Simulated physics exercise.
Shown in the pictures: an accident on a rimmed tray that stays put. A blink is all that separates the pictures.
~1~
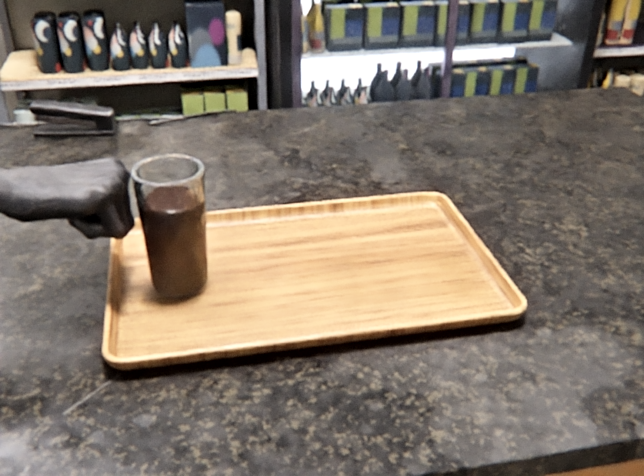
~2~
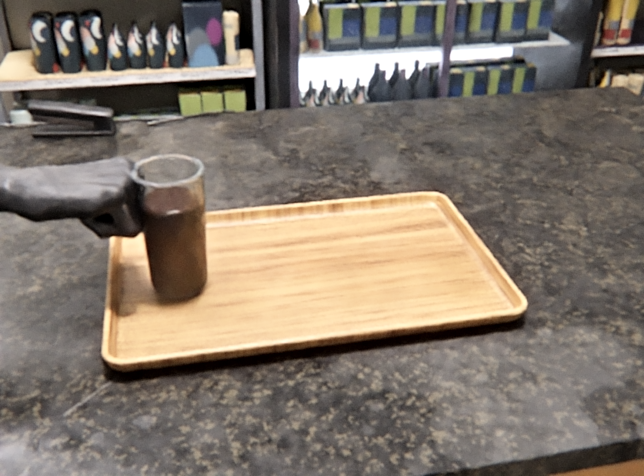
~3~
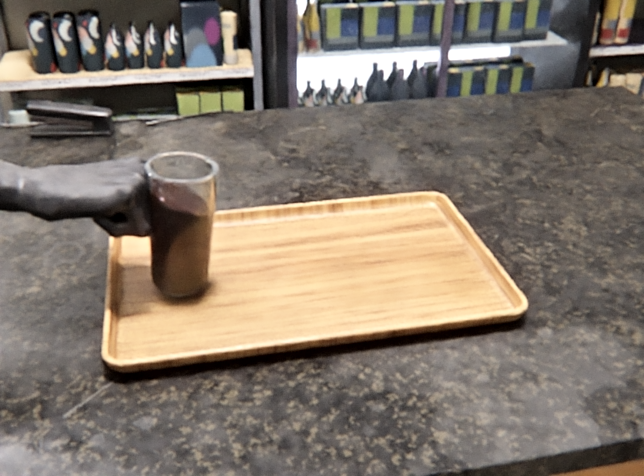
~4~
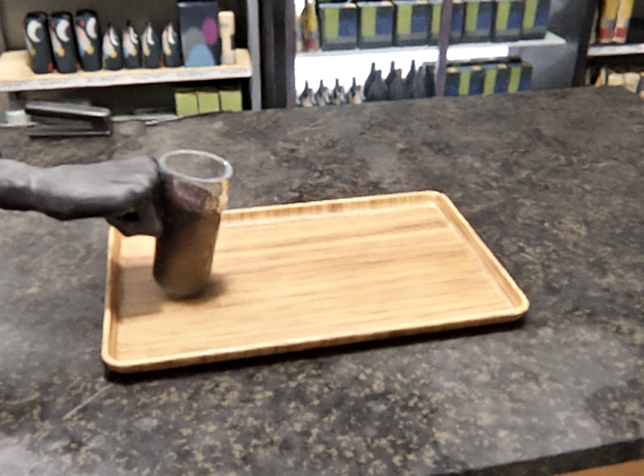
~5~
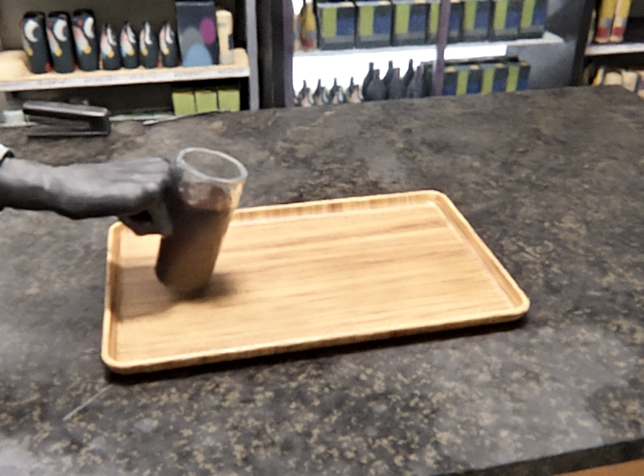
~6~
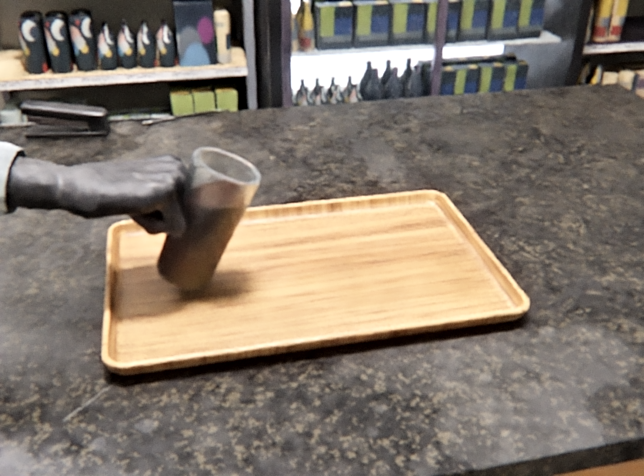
A dark gloved hand pushes a glass of dark liquid, tilting it rightward on a wooden tray.
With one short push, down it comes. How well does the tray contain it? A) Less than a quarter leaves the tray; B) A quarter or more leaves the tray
(B) A quarter or more leaves the tray.
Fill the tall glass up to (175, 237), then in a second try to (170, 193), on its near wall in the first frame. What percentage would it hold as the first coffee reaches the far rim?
About 60 per cent, then about 55 per cent.
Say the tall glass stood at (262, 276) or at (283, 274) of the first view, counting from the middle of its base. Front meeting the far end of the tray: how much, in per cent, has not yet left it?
About 80 per cent, then about 80 per cent.
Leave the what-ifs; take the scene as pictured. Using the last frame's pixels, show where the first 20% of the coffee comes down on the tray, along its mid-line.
Touchdown, mid-line: Approx. (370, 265).
A moment on, the tall glass is falling and 100 per cent is in the glass, 0 on the tray and 0 above or beyond its rim.
Next, the tall glass lies on its side and 69 per cent is in the glass, 26 on the tray and 5 above or beyond its rim.
Then the tall glass lies on its side and 42 per cent is in the glass, 39 on the tray and 19 above or beyond its rim.
Later the tall glass lies on its side and 24 per cent is in the glass, 37 on the tray and 39 above or beyond its rim.
At rest 62 per cent is held by tray and glass, 38 is off the tray.
